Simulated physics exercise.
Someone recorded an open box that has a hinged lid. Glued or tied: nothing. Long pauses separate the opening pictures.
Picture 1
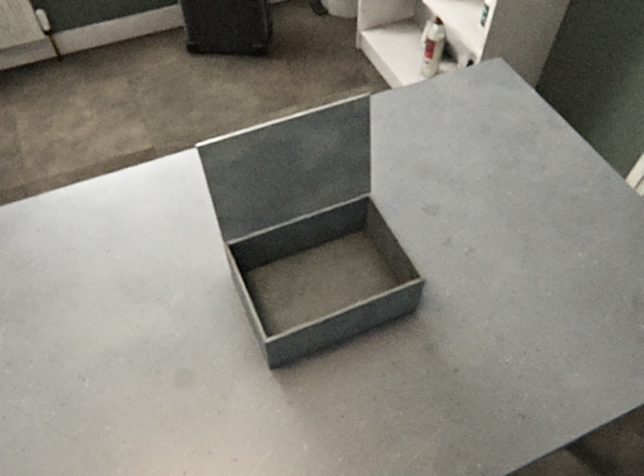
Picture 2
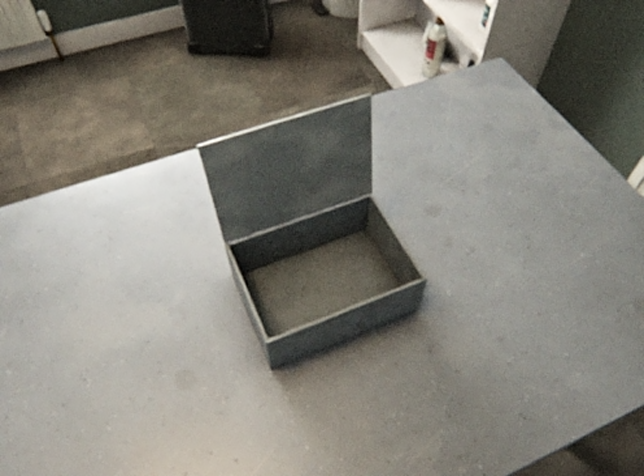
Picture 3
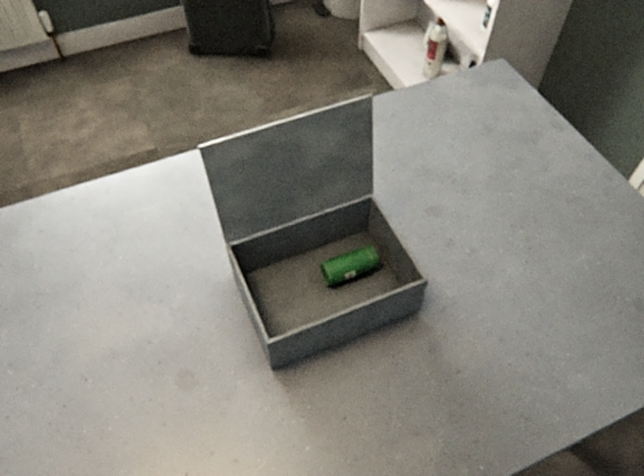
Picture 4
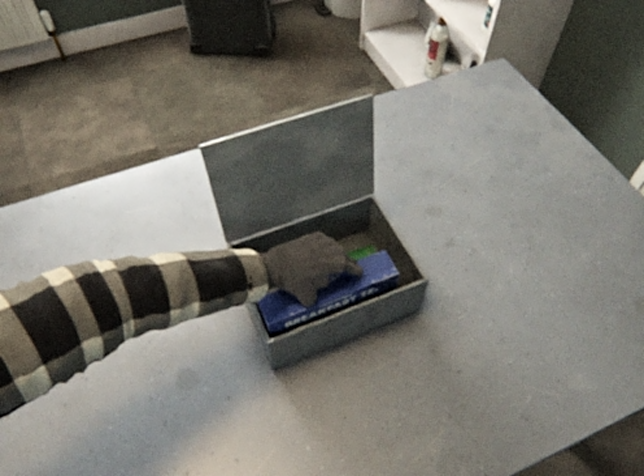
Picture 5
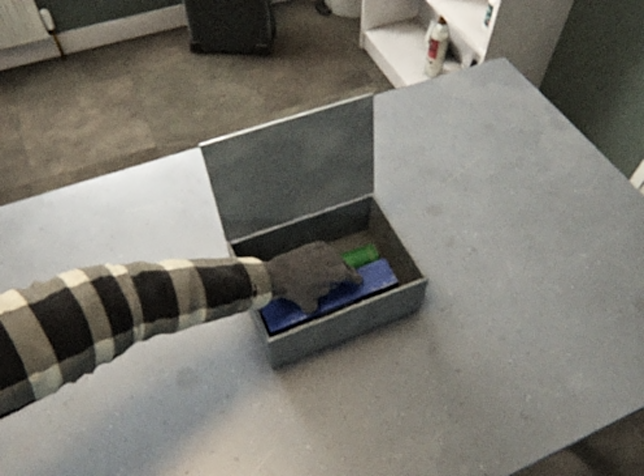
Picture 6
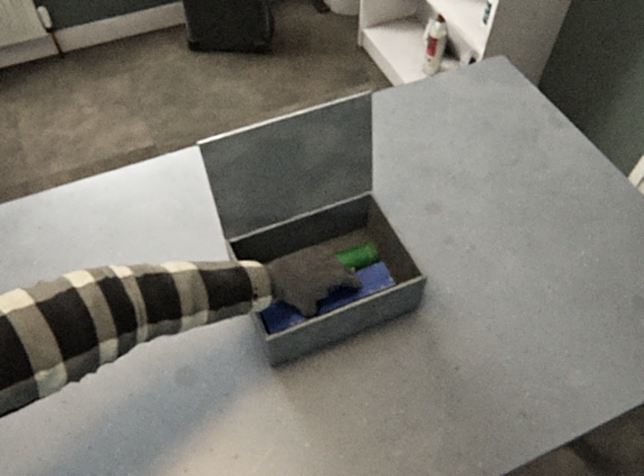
An open dark grey box with its hinged lid raised sits on a bluish-grey tabletop, seen from above at an angle, with brown flooring and white shelves behind. The box is empty at first, then a green cylindrical shaker lies inside toward the right. A gloved hand in a checked sleeve reaches in from the left and lowers a blue carton into the front, still holding it, while the camera stays practically still.
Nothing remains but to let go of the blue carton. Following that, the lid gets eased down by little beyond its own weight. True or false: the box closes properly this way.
True.
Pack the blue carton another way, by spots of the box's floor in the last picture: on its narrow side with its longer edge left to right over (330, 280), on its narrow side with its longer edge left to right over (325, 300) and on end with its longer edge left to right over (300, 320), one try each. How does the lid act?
Case one lid shut, case two lid shut, case three lid open.
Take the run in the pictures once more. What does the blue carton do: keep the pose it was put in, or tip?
Well, it stays just as set.
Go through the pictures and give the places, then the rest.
In the first picture, the last thing is not in view yet.
In the second picture, the last thing is not in view yet.
In the third picture, the last thing is not in view yet; green shaker (350, 265).
In the fourth picture, coming down; blue carton (329, 298).
In the fifth picture, coming down; blue carton (330, 305).
In the sixth picture, put in, still held.
Then, 1.30 s past the last view, lid 79° above the rim.
Then, 1.70 s past the last view, lid 48° above the rim.
Then, 2.00 s past the last view, lid 13° above the rim.
Finally, lid shut; both still in place. Final places as the last picture's camera would see them, blue carton near (328, 308).
